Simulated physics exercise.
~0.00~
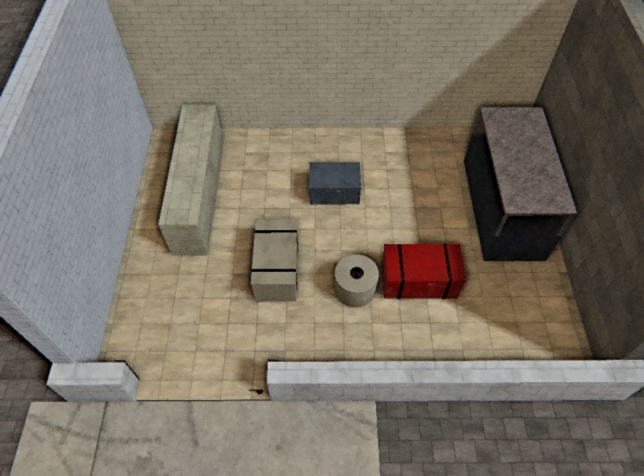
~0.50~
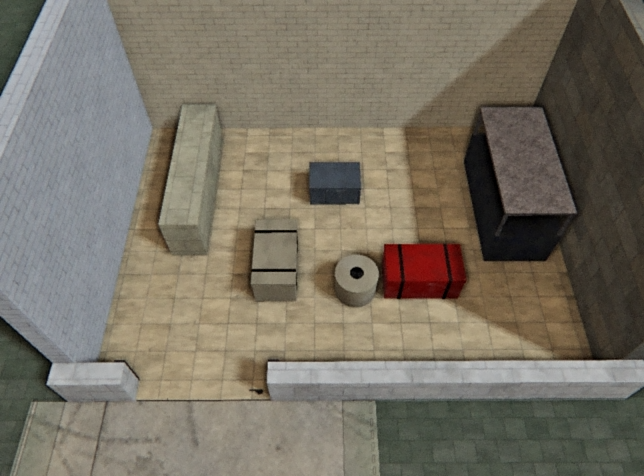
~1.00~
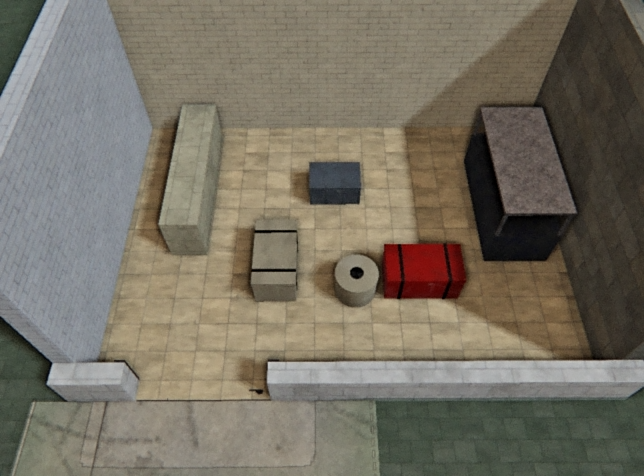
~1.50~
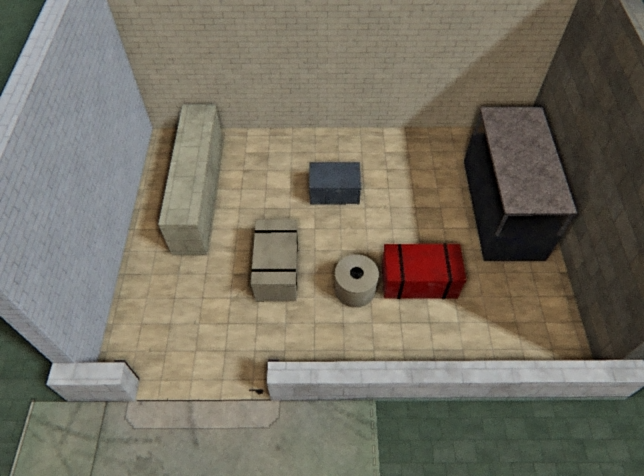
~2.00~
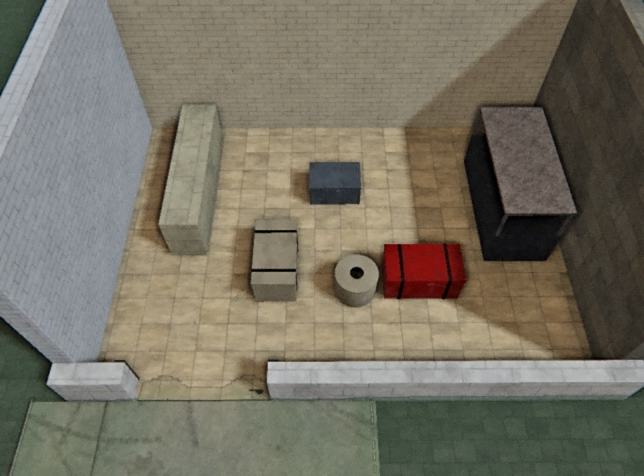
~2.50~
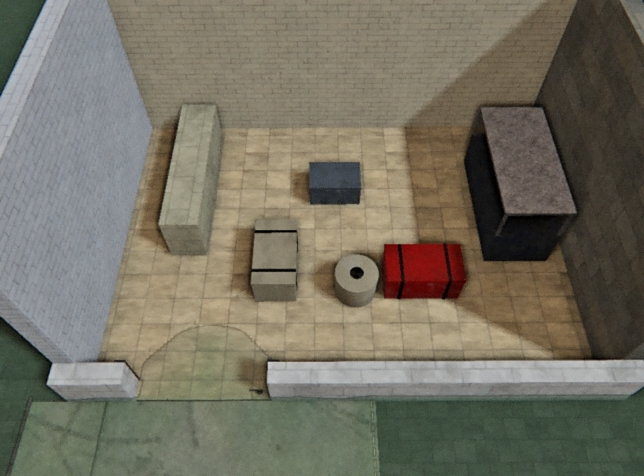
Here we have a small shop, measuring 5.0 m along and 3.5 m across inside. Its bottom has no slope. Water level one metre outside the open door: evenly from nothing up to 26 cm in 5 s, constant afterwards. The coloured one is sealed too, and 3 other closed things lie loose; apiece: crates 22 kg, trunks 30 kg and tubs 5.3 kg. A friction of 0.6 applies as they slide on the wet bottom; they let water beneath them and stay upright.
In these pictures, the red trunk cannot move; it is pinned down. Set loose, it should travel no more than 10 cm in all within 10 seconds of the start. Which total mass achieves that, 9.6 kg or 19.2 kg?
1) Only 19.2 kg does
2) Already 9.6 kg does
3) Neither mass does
Only 19.2 kg does.
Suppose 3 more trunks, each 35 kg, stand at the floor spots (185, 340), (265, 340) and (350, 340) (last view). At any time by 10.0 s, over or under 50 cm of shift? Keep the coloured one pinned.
In that order: More, more, under.
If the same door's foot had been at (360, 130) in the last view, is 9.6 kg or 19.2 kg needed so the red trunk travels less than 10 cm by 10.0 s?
Note: Neither mass keeps it.
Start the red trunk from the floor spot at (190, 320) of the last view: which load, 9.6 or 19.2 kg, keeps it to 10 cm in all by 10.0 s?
Result: Both fail.
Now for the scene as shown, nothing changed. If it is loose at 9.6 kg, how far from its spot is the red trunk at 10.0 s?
I'd put it at roughly 40 cm.
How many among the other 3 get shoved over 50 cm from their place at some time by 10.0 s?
It works out to 3.
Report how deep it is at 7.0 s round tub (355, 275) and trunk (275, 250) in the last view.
Close to 6 and 7 centimetres.
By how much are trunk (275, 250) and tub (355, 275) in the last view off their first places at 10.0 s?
In turn: 140 cm, 80 cm.
After 3.5 s the red trunk would be 0 cm from its start with 9.6 kg and 0 cm from its start with 19.2 kg; 0 cm of water round it then.
After 4.5 s the red trunk would be 0 cm from its start with 9.6 kg and 0 cm from its start with 19.2 kg; 0 cm of water round it then.
After 7.0 s the red trunk would be 4 cm from its start with 9.6 kg and 0 cm from its start with 19.2 kg; 2 cm of water round it then.
After 10.0 s the red trunk would be 43 cm from its start with 9.6 kg and 0 cm from its start with 19.2 kg; 4 cm of water round it then.
